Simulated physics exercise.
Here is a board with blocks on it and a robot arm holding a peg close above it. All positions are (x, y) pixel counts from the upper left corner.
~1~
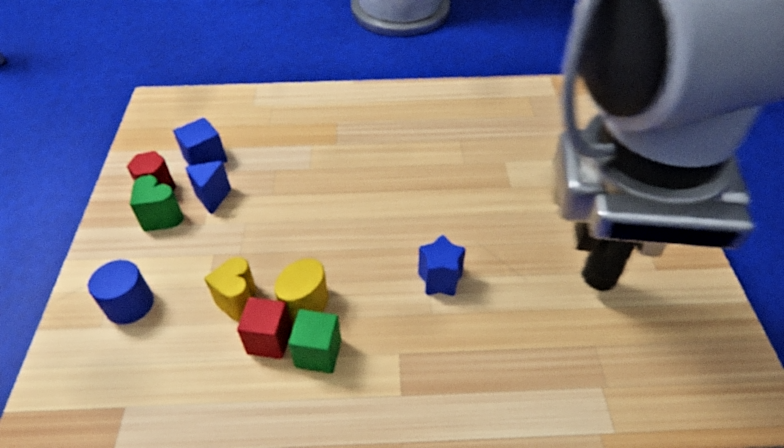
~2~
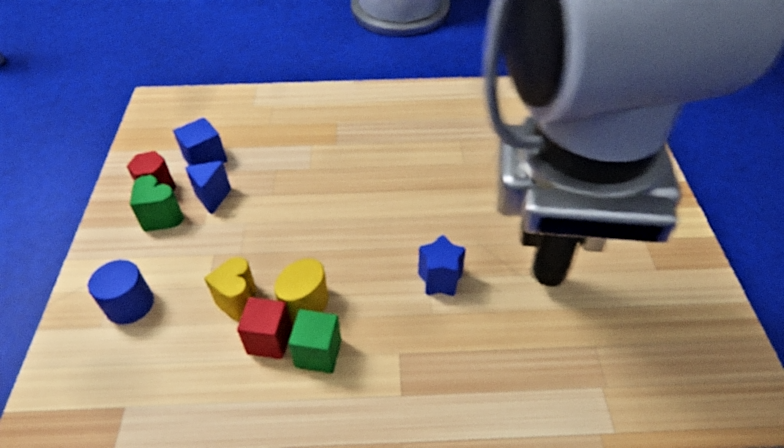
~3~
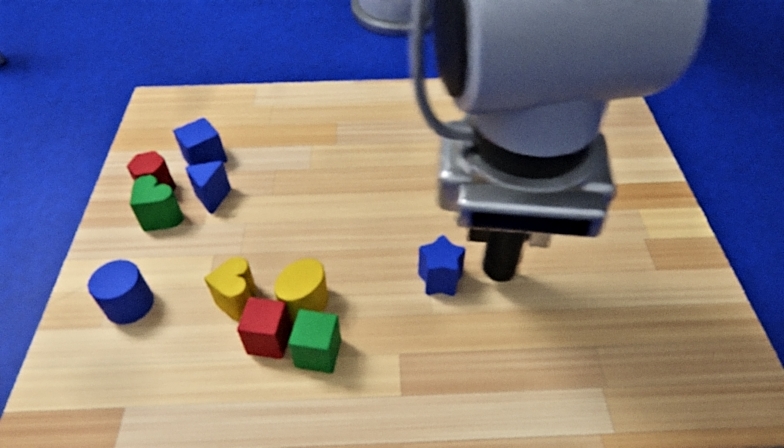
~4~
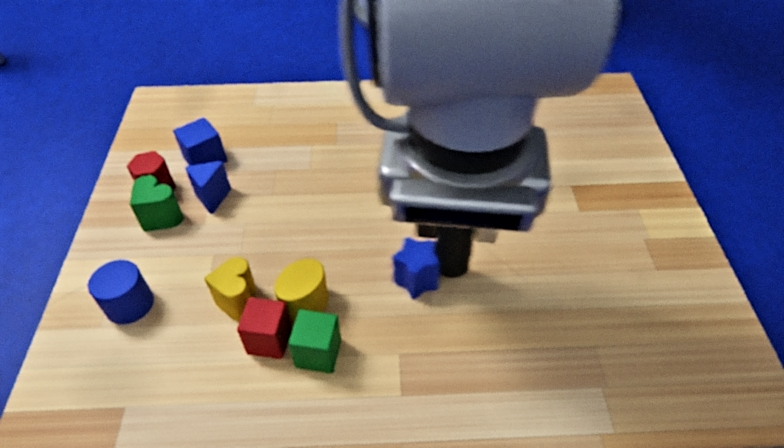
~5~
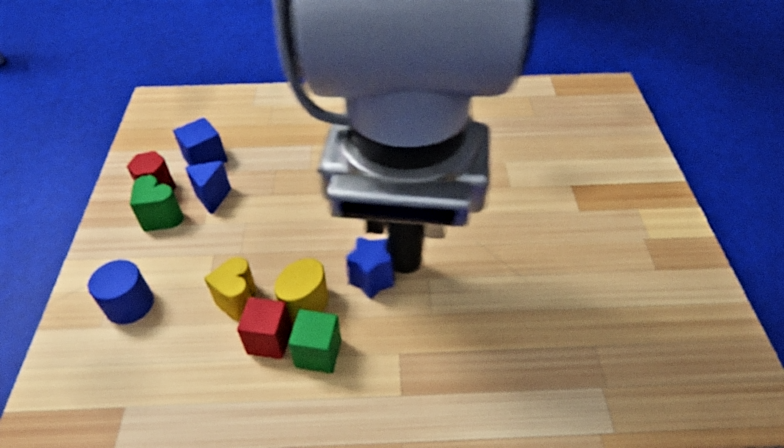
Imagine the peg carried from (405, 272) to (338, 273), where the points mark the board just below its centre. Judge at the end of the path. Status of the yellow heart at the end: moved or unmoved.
In the end it has not been moved.
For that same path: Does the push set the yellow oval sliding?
Yes - that is the case.
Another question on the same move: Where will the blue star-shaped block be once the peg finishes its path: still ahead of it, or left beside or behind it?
Still in front.
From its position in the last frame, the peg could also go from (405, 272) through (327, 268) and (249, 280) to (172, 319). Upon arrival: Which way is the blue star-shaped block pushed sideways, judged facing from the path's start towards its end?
My prediction: Rightwards.
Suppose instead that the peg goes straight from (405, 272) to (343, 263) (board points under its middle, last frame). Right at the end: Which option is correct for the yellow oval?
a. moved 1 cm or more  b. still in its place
(a)
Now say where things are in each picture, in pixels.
Lower end of the peg (599, 278), tops of blocks, yellow heart (229, 276), red square (261, 315), yellow oval (299, 278), blue star-shaped block (443, 253), in the first frame.
Peg (549, 273), blocks as before, in the second frame.
Peg (499, 269), blocks as before, in the third frame.
Peg (452, 265), blue star-shaped block (418, 253), in the fourth frame.
Peg (405, 261), yellow heart (229, 276), red square (261, 315), yellow oval (299, 278), blue star-shaped block (370, 252), in the fifth frame.
What follows on the original path. Halfway along, peg (370, 262); yellow oval (295, 279); blue star-shaped block (333, 253).
At the end, peg (336, 262); yellow heart not moved; red square (259, 321); yellow oval (272, 281), turned 60° anticlockwise; blue star-shaped block (298, 247), turned 15° clockwise.
